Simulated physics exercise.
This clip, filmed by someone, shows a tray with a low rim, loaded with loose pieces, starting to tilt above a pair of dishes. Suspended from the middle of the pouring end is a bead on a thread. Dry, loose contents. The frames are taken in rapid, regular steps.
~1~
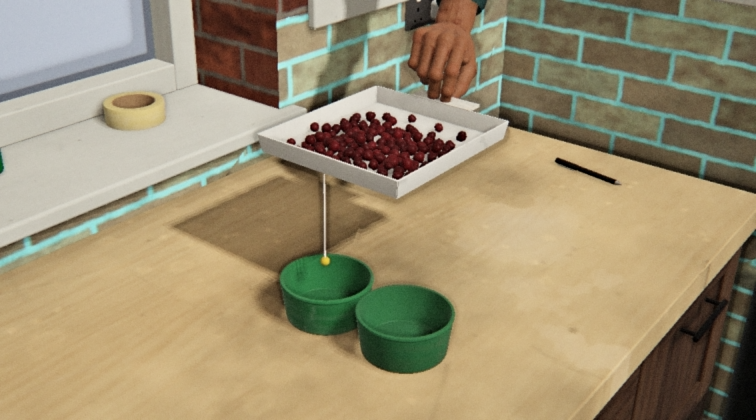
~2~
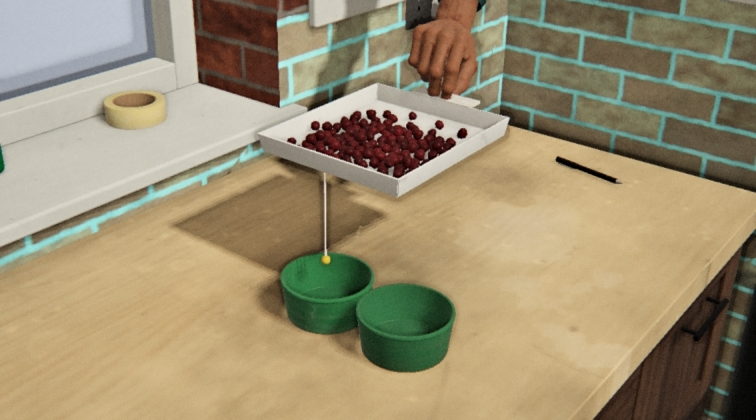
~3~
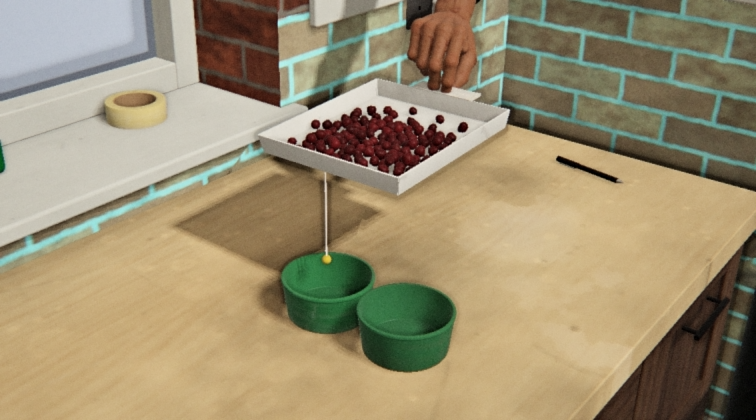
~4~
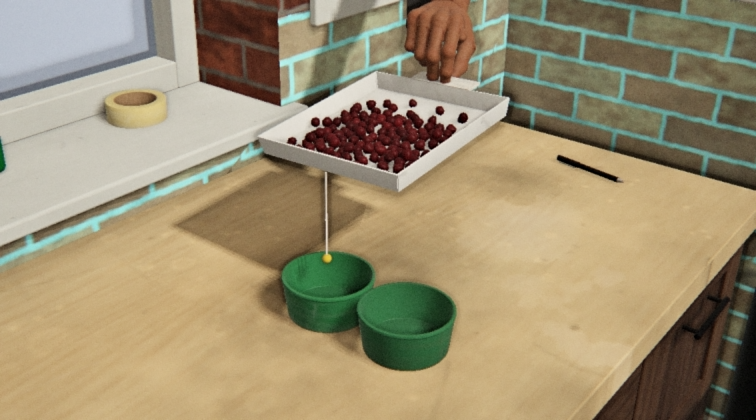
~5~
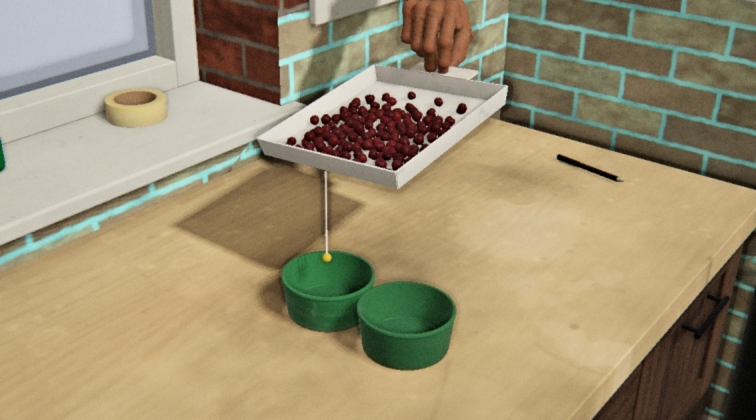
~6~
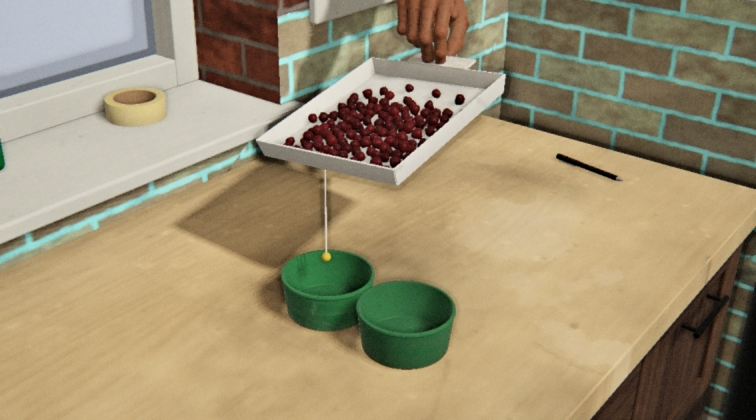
A white tray of small dark red cherries, held by a hand at its far side, tilted slightly toward its near left corner above two green dishes, while a yellow bead hung nearly still beneath it.
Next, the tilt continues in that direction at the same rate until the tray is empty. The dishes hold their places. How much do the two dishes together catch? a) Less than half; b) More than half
(a) Less than half.
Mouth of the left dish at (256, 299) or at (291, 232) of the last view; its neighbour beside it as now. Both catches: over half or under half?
Taking them in turn, it's short of half and then short of half.
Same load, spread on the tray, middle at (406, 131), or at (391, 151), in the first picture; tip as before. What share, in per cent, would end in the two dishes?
It's 0 percent the first time and 0 percent the second.
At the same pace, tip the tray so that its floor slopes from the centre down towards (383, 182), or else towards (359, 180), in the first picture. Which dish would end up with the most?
The first try goes to the one on the right and the second to the one on the right.
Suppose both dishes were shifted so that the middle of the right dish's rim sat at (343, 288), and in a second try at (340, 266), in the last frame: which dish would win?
One: The left dish. Two: The dish on the left.
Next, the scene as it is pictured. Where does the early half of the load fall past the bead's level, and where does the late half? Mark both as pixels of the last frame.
Earlier portion about (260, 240); later portion about (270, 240).
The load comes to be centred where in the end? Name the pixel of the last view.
Near pixel (238, 294).
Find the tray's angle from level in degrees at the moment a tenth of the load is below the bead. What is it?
Approx. 100° from level.
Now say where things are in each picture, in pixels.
The first frame shows corners of the pouring end at (262, 134) and (397, 179), level; middle of the load at (372, 146), dried cherries; left dish at (297, 310); right dish at (376, 347); bead on its thread at (325, 261).
The second frame shows corners of the pouring end at (263, 133) and (398, 177), level; middle of the load at (372, 144).
The third frame shows corners of the pouring end at (263, 134) and (398, 176), tipped barely, lowest at the left corner; middle of the load at (373, 141).
The fourth frame shows corners of the pouring end at (262, 136) and (397, 173), tipped a little, lowest at the left corner; middle of the load at (373, 137).
The fifth frame shows corners of the pouring end at (261, 137) and (395, 170), tipped a little, lowest at the left corner; middle of the load at (372, 133).
The sixth frame shows corners of the pouring end at (260, 139) and (393, 167), tipped a little, lowest at the left corner; middle of the load at (370, 129), a stray few on the move; left dish at (298, 306); right dish at (377, 343).
Soon after the last picture, tray tipped steeply; all on the tray.
A little later, tray tipped right over; most on the tray; a stray few outside both; a small part in the air.
Later still, tray tipped past a quarter turn; a stray few in the left dish; nearly all outside both.
At rest, tray tipped past a quarter turn; none in the right dish; a stray few in the left dish; nearly all outside both.
